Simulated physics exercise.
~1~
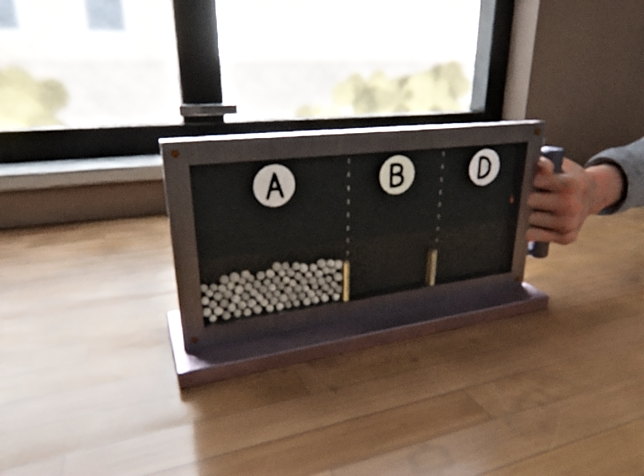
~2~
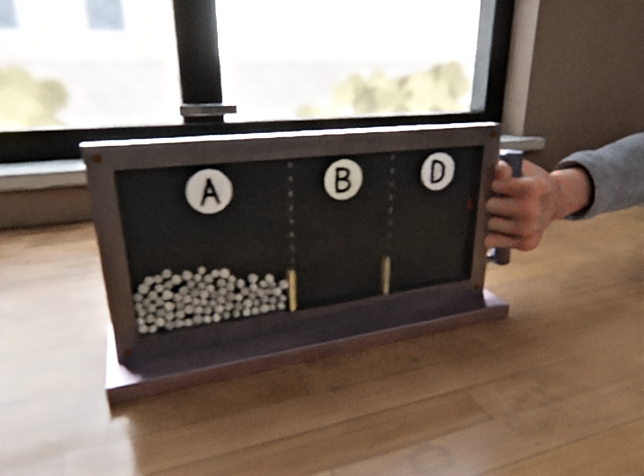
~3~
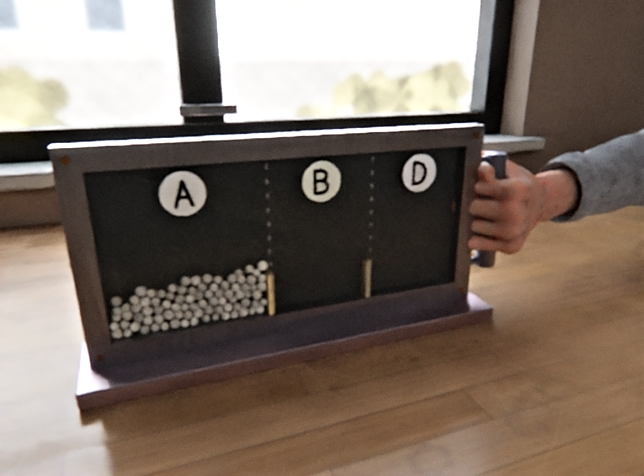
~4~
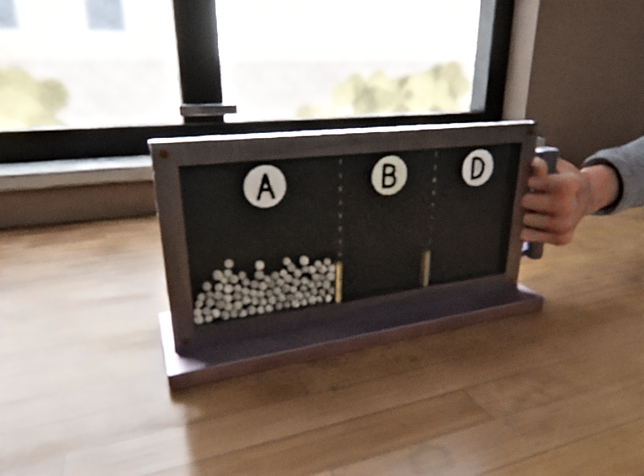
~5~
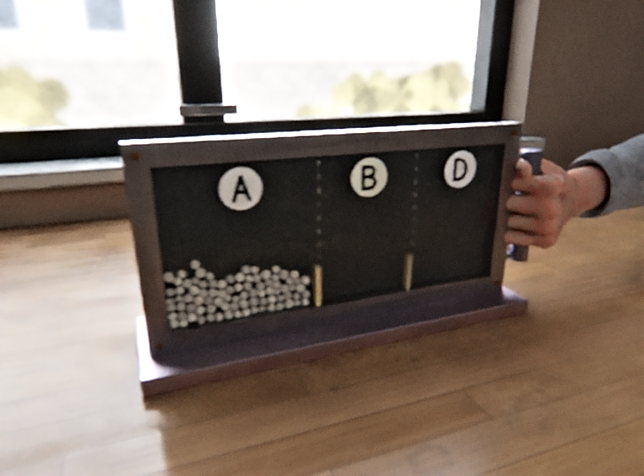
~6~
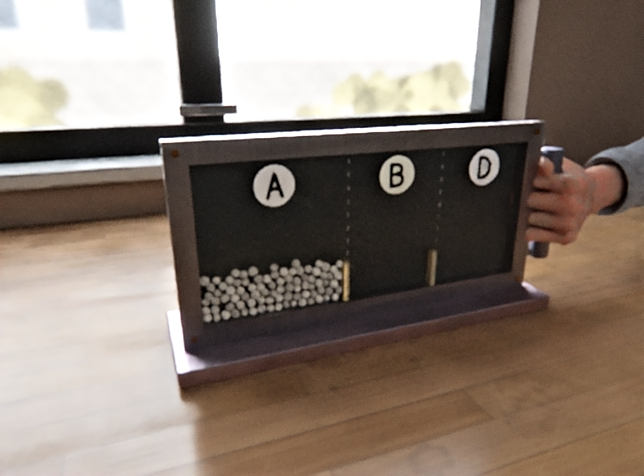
In this clip, a hand slides an upright dark case marked A, B and D left across a wooden table, then right, slightly left and right again, jostling the small white beads inside. It ends back where it began, with every bead still in section A.
